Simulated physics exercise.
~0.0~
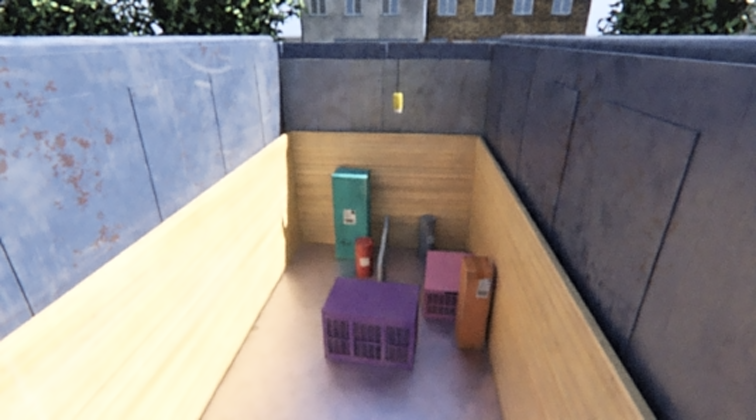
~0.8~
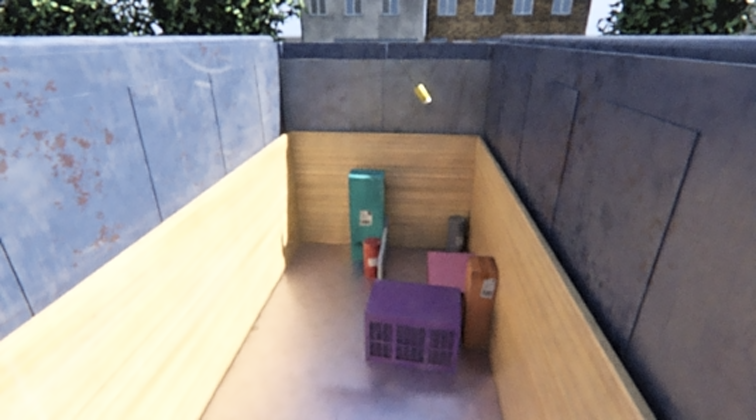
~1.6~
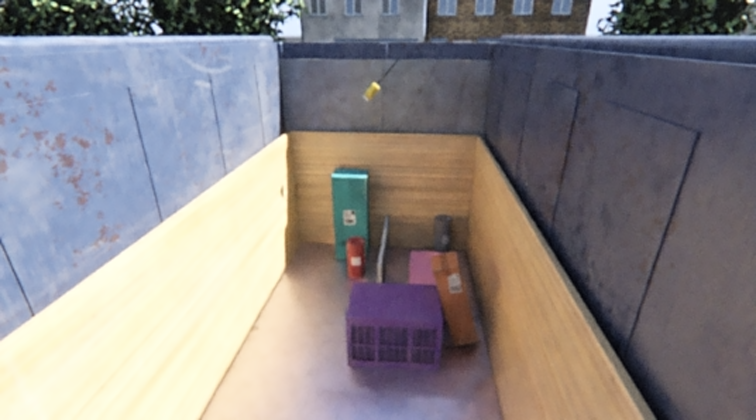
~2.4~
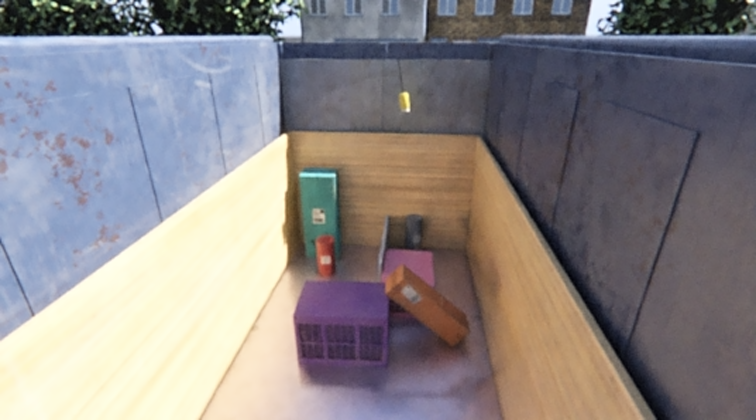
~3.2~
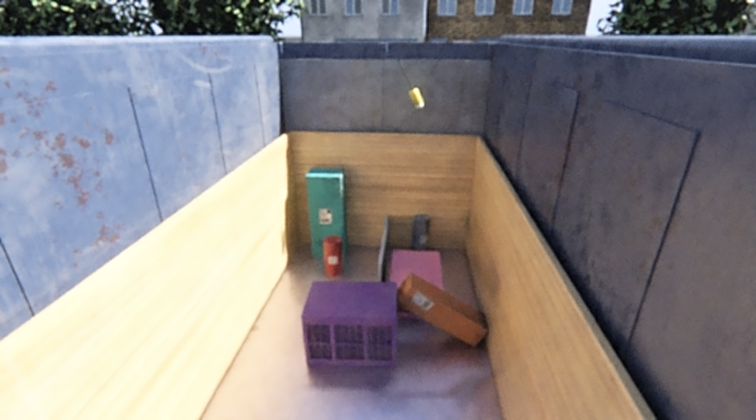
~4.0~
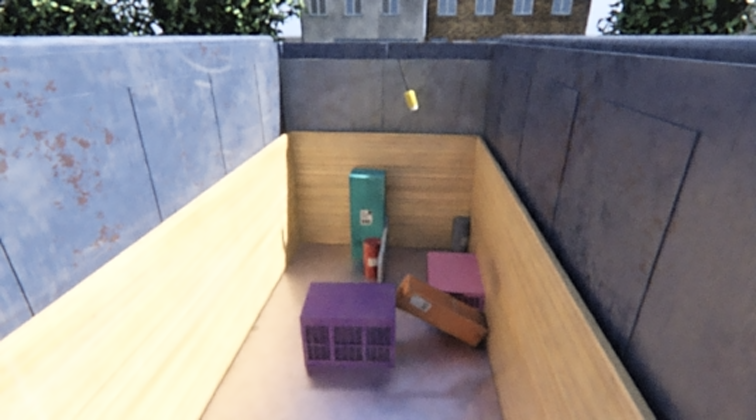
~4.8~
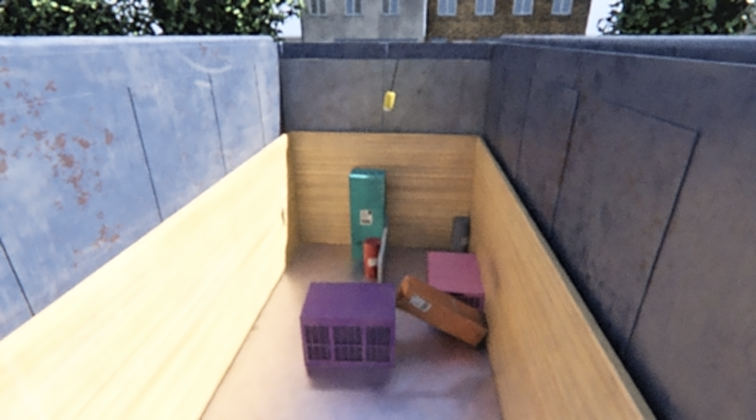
Boxes, crates and canisters sliding right, left and right again in a van's load bay, the orange box tipping onto its side.
